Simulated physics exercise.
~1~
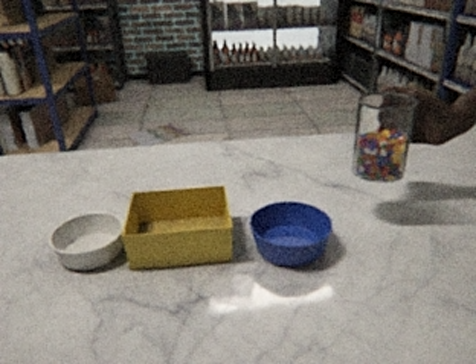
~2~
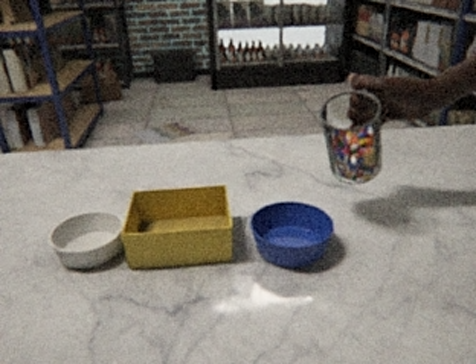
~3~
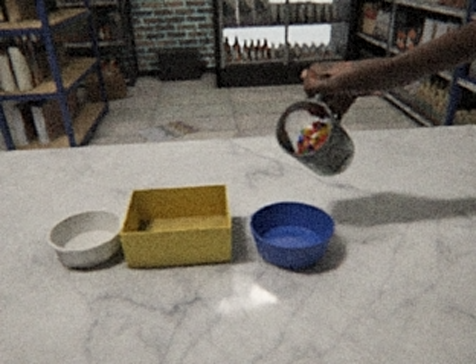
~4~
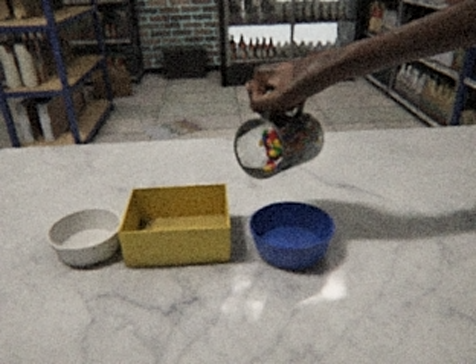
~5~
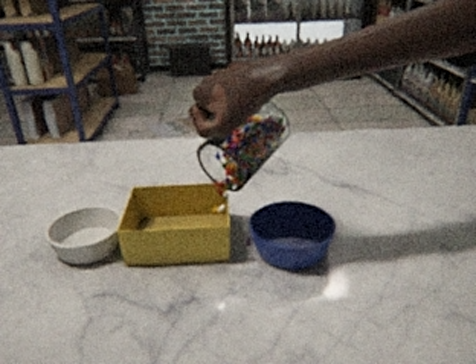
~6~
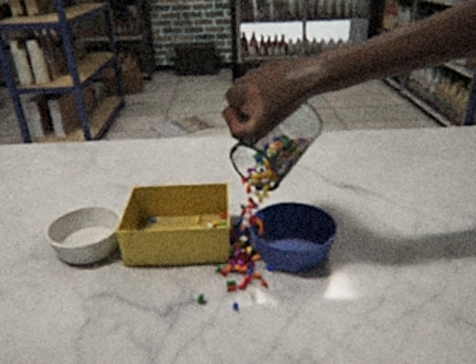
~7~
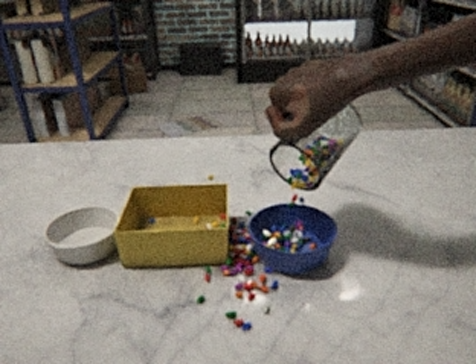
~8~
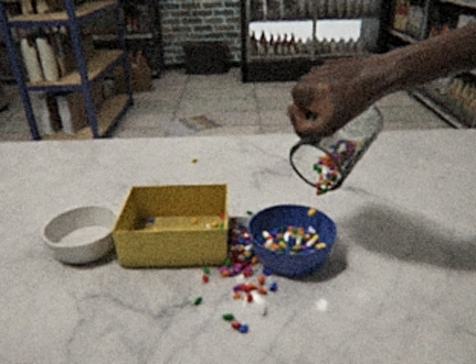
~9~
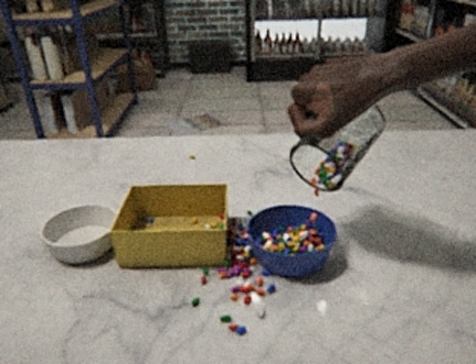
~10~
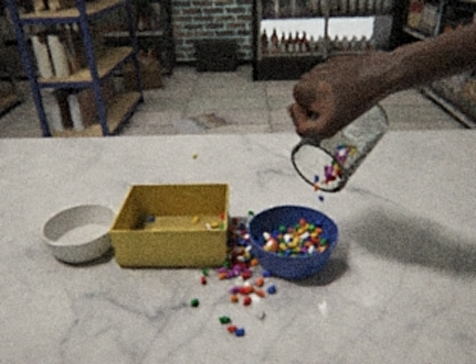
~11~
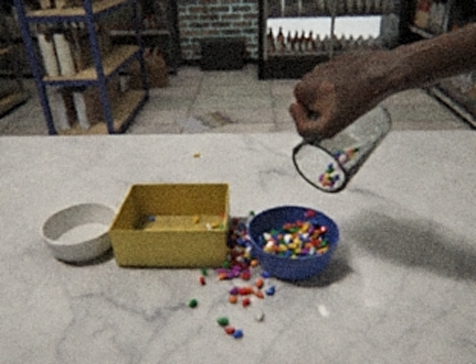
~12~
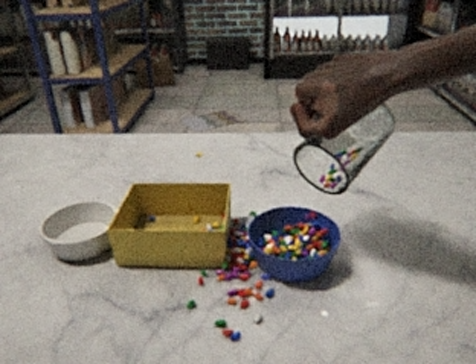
A hand tips a glass of colourful pieces leftward, spilling some, then mostly fills the blue dish.
